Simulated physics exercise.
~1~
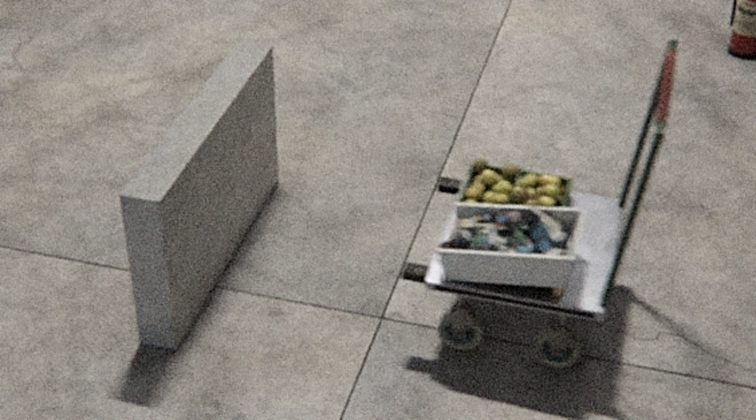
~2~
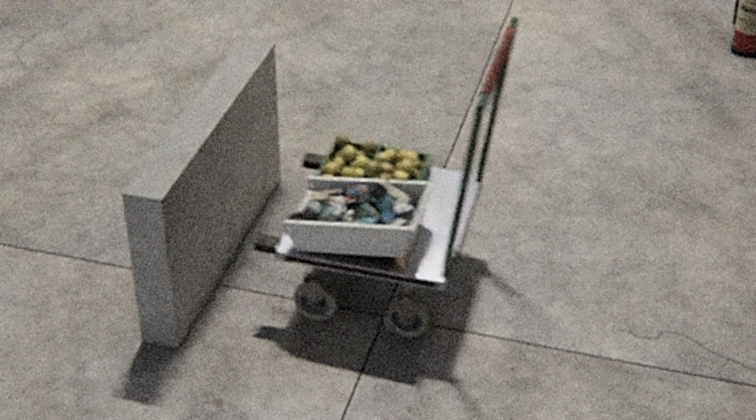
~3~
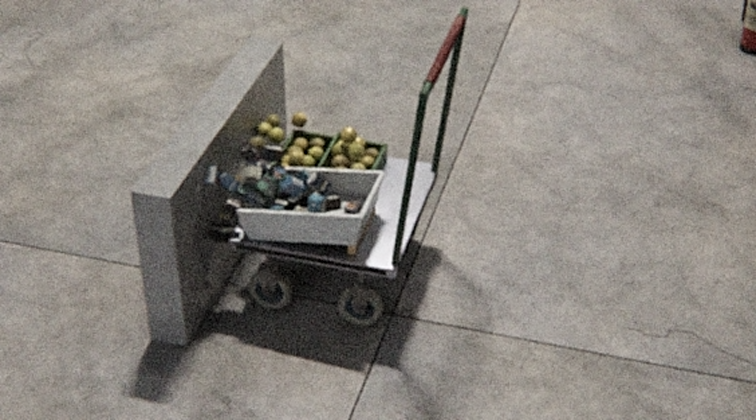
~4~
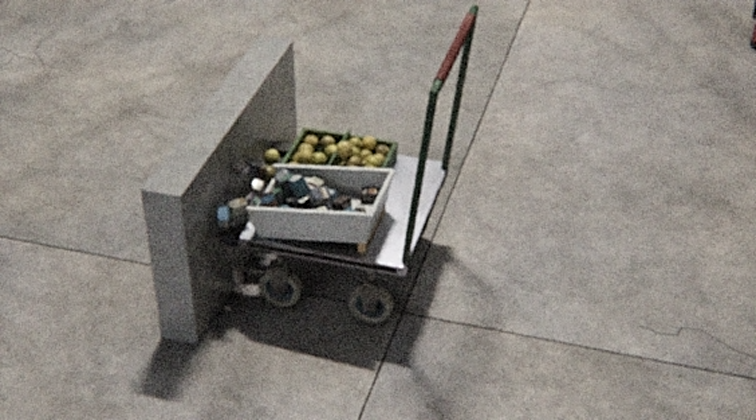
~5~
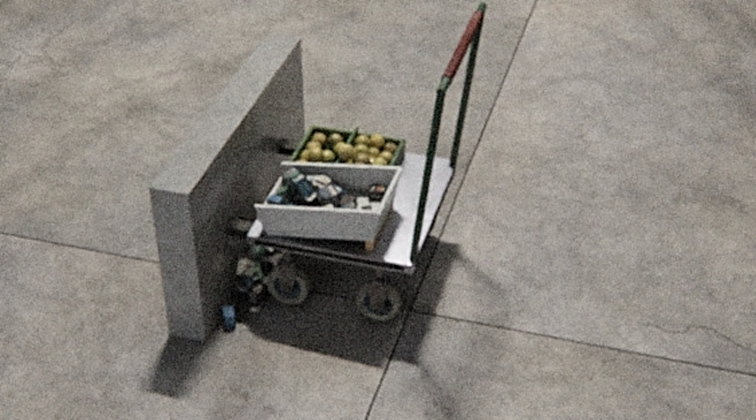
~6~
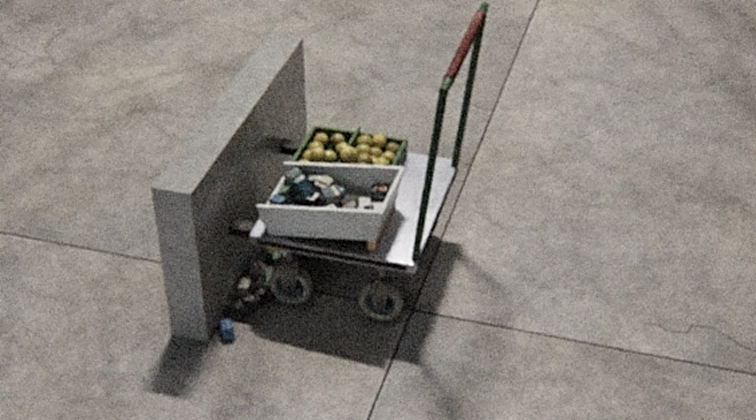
A trolley carrying a white crate of small cartons and a green crate of yellow apples rolled left into a low grey wall and stopped, throwing some of the load forward, and several cartons dropped into a heap on the floor beside the wall.
